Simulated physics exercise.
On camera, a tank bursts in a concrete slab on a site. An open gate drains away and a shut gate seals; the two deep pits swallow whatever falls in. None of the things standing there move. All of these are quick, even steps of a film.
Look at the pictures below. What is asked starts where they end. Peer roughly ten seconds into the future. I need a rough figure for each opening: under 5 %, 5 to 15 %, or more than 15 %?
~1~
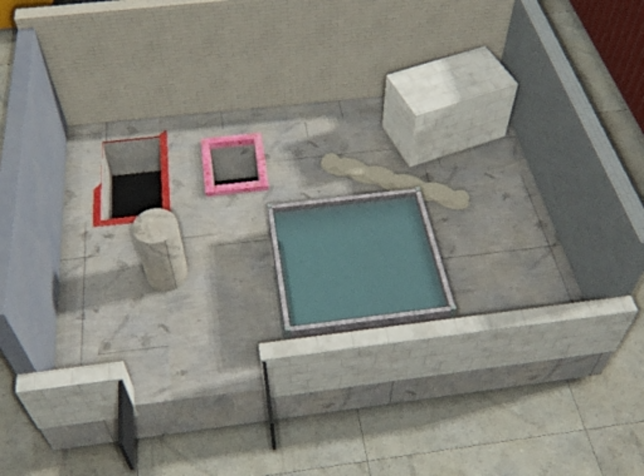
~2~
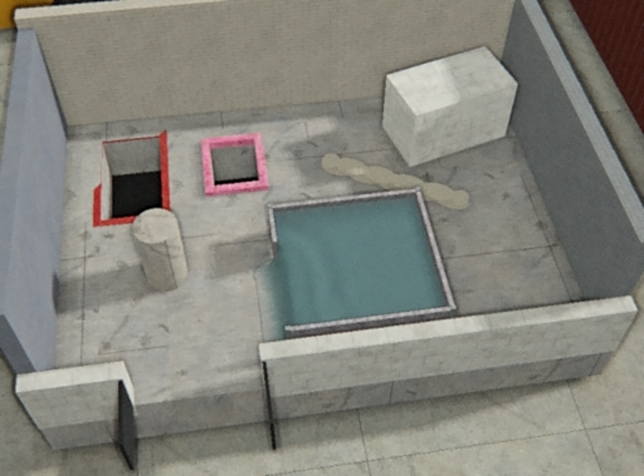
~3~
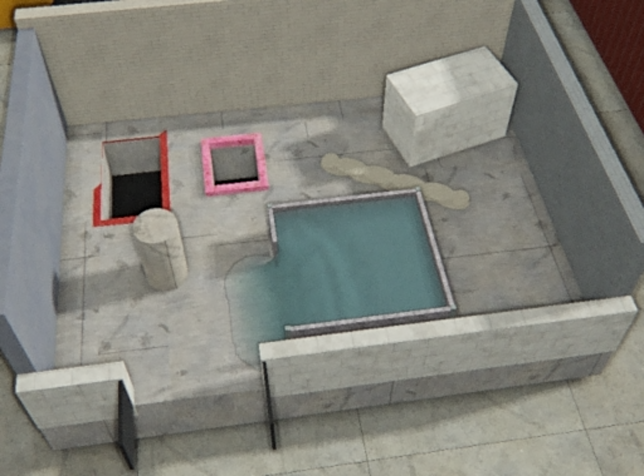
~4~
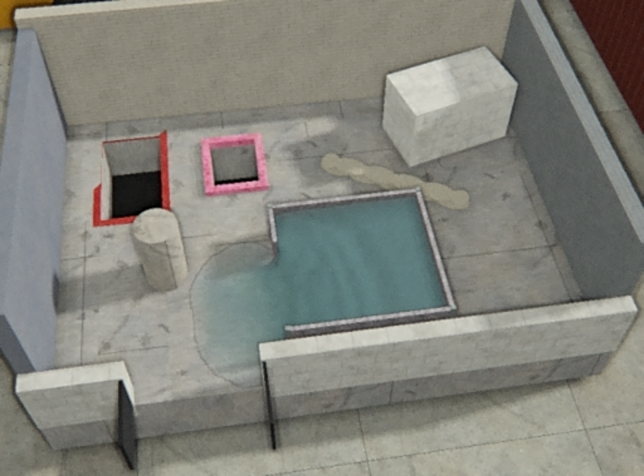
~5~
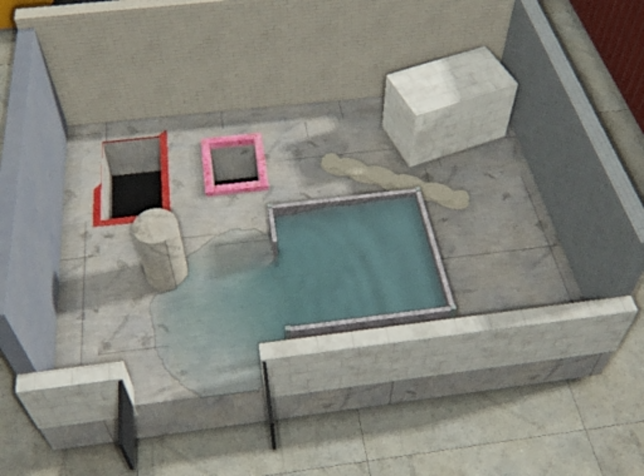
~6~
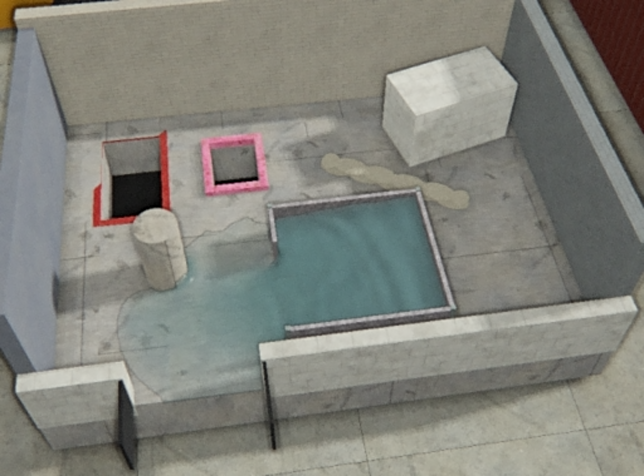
Gate: Past fifteen per cent. Pink pit: Beneath five per cent. Red pit: Past fifteen per cent.
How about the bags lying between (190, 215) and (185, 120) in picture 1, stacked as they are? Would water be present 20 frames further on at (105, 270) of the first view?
It would be soaked.
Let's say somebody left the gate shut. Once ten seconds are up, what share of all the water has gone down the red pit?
Share for red: 40 percent.
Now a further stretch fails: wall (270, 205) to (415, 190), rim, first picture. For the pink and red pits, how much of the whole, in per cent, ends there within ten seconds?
In percent: Pink 8, red 15.
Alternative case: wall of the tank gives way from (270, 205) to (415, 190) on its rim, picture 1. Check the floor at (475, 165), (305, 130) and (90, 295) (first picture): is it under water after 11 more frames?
In the order asked: Sodden, sodden, out of reach.
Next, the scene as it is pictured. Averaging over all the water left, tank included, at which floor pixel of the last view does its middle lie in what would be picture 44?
Point: (235, 275).
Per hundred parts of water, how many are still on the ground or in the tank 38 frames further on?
My reckoning gives about 58 %.
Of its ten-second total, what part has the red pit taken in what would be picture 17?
Around 5 %.
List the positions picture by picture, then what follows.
The open tank at (357, 258) is whole and still, in the first picture.
Water pours out at (284, 299) and has run to (268, 265), in the second picture.
Water pours out at (284, 301) and has run to (243, 265), in the third picture.
The front is at (203, 276), out from the gap at (284, 302), in the fourth picture.
The front is at (158, 302), out from the gap at (284, 302), in the fifth picture.
The front is at (123, 317), out from the gap at (284, 302), in the sixth picture.
A moment on, water covers 25 % of the floor; the gate 2 %, the pink pit 0 %, the red pit 0 %.
Next, water covers 30 % of the floor; the gate 8 %, the pink pit 0 %, the red pit 1 %.
Then, water covers 45 % of the floor; the gate 15 %, the pink pit 0 %, the red pit 4 %.
Later, water covers 50 % of the floor; the gate 26 %, the pink pit 0 %, the red pit 16 %.
In the end, water covers 55 % of the floor; the gate 36 %, the pink pit 0 %, the red pit 26 %.
